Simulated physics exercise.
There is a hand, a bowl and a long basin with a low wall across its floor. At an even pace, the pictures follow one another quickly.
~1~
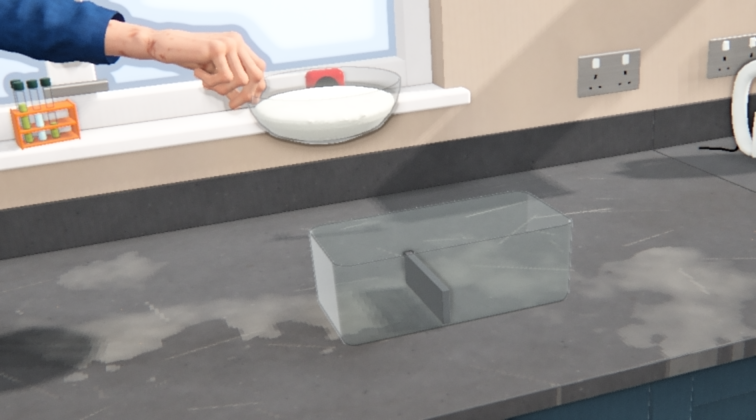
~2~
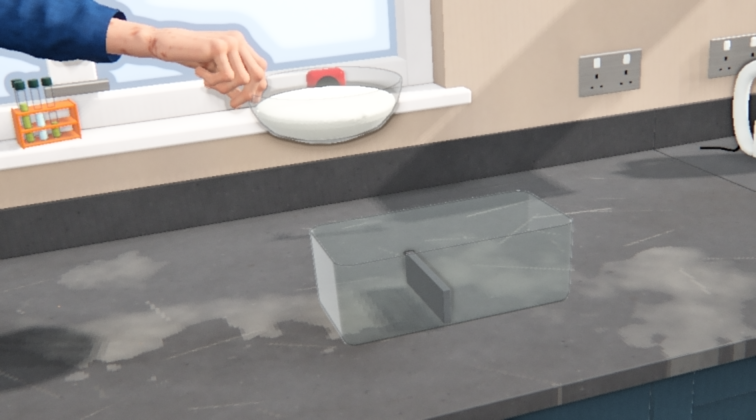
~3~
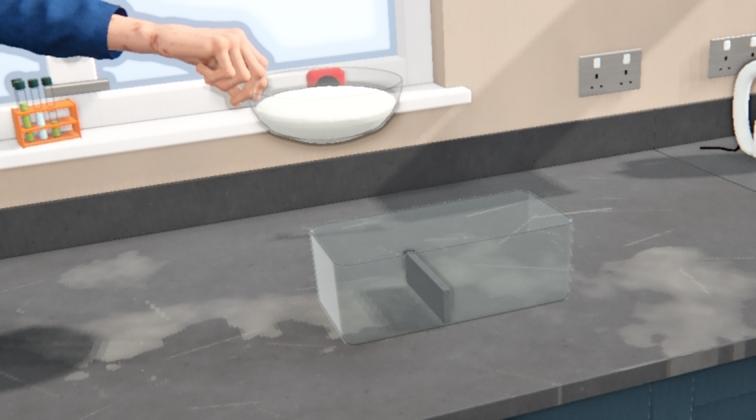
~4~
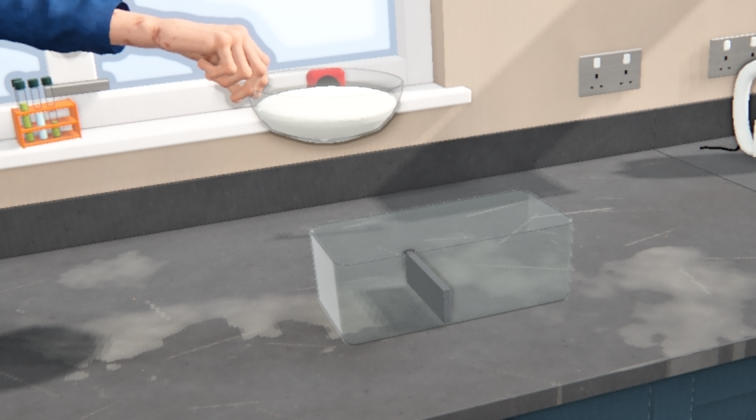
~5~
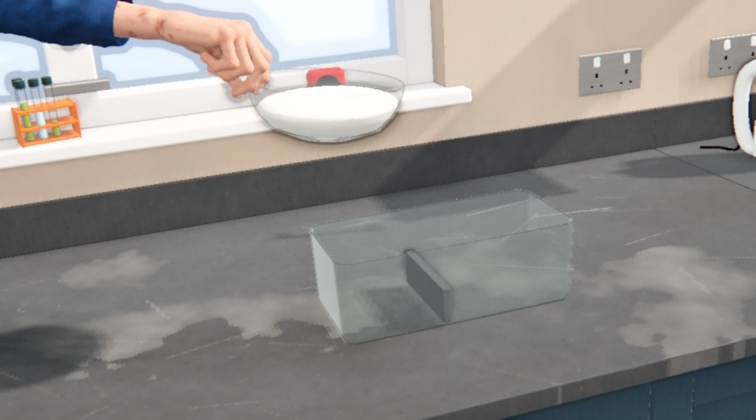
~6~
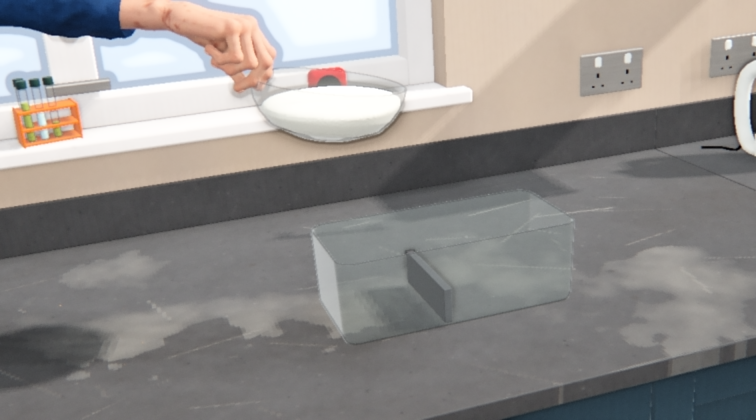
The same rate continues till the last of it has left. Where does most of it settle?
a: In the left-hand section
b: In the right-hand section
b.
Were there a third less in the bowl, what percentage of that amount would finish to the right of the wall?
Roughly 70 percent.
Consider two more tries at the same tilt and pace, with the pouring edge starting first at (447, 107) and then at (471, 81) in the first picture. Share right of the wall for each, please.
In order, some 95 and 95 percent.
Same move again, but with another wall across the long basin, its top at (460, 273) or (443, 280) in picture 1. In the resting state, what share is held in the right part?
It would come to roughly 35 per cent the first time and roughly 60 per cent the second.
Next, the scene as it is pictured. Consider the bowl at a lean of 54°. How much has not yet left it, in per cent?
About 50 per cent.
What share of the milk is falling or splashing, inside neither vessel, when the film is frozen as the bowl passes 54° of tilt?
Roughly 35 per cent.
A moment on, the tilt is 54° and 51 per cent is still to pour, 1 is left of the wall and 13 right of it.
Next, the tilt is 85° and 4 per cent is still to pour, 9 is left of the wall and 77 right of it.
Then the tilt is 95° and 0 per cent is still to pour, 20 is left of the wall and 79 right of it.
Later the tilt is 95° and 0 per cent is still to pour, 20 is left of the wall and 79 right of it.
In the end 20 per cent lies left of the wall, 79 right of it and 1 outside.
